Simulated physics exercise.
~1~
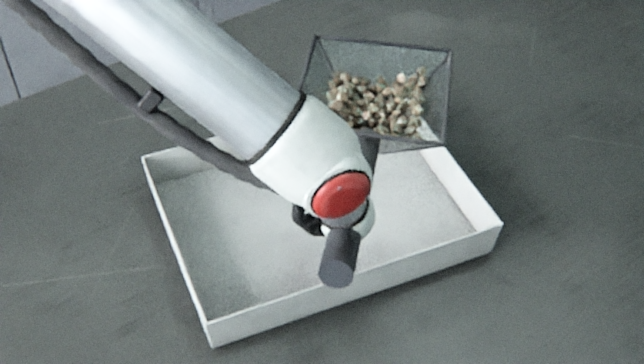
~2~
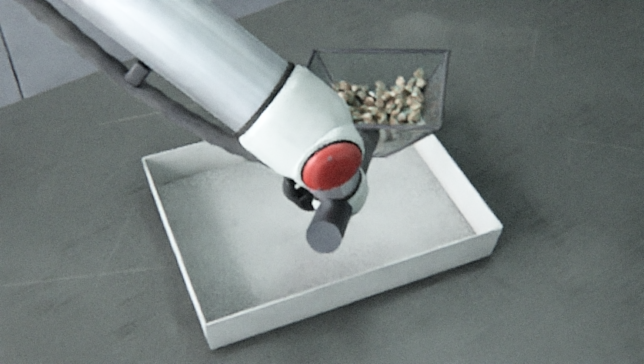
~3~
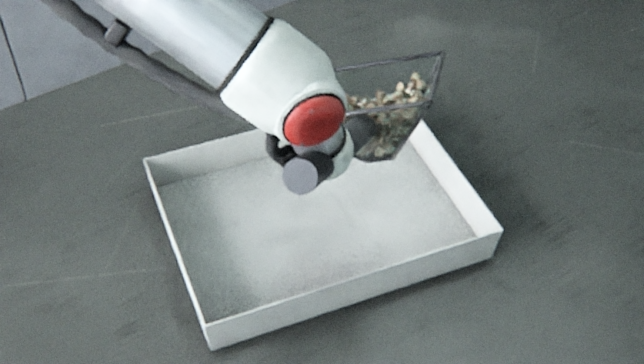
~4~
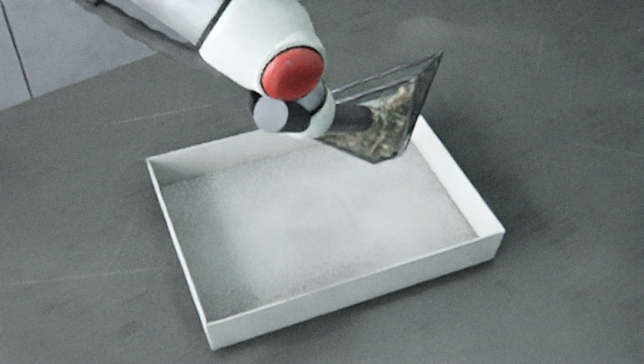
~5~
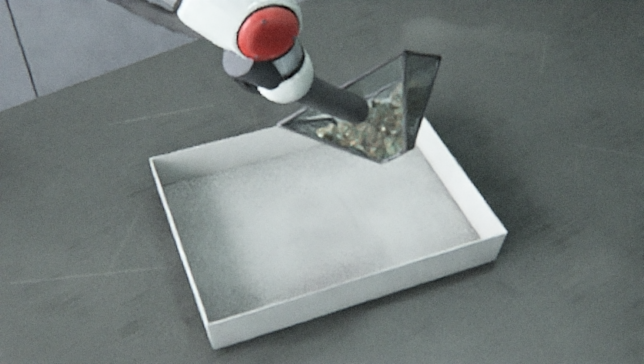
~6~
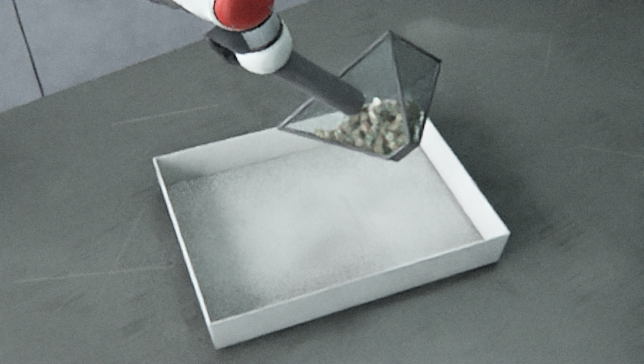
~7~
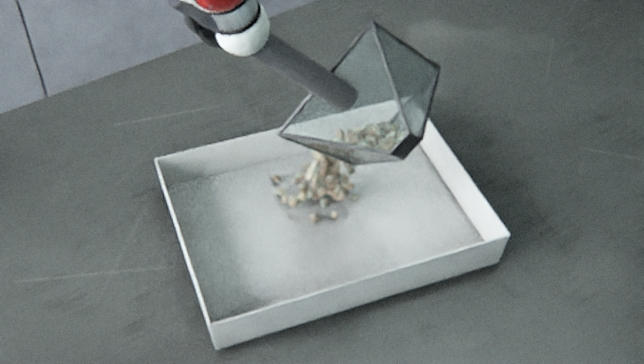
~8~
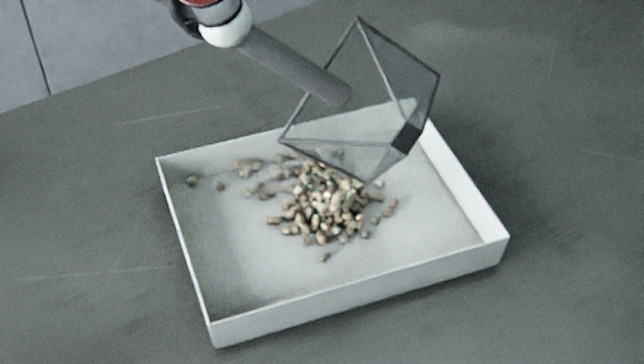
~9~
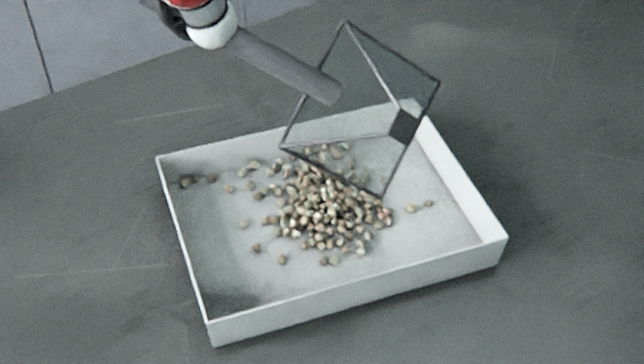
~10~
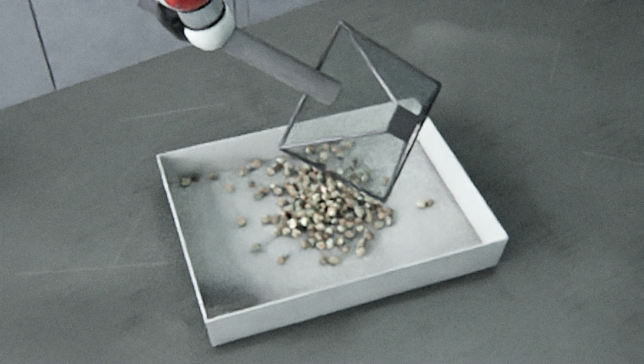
On a dark grey surface, a pale robot arm with a red cap holds a see-through, flaring scoop of small tan and grey pieces over the far side of a shallow white tray. The arm draws back toward the upper left as the scoop steadily tips, and the pieces gather against its lower side. They then spill over the edge in a clump and spread across the tray floor. The scoop keeps turning until it is empty. At the end it stays tilted above a loose heap, with a few pieces scattered to either side inside the tray.
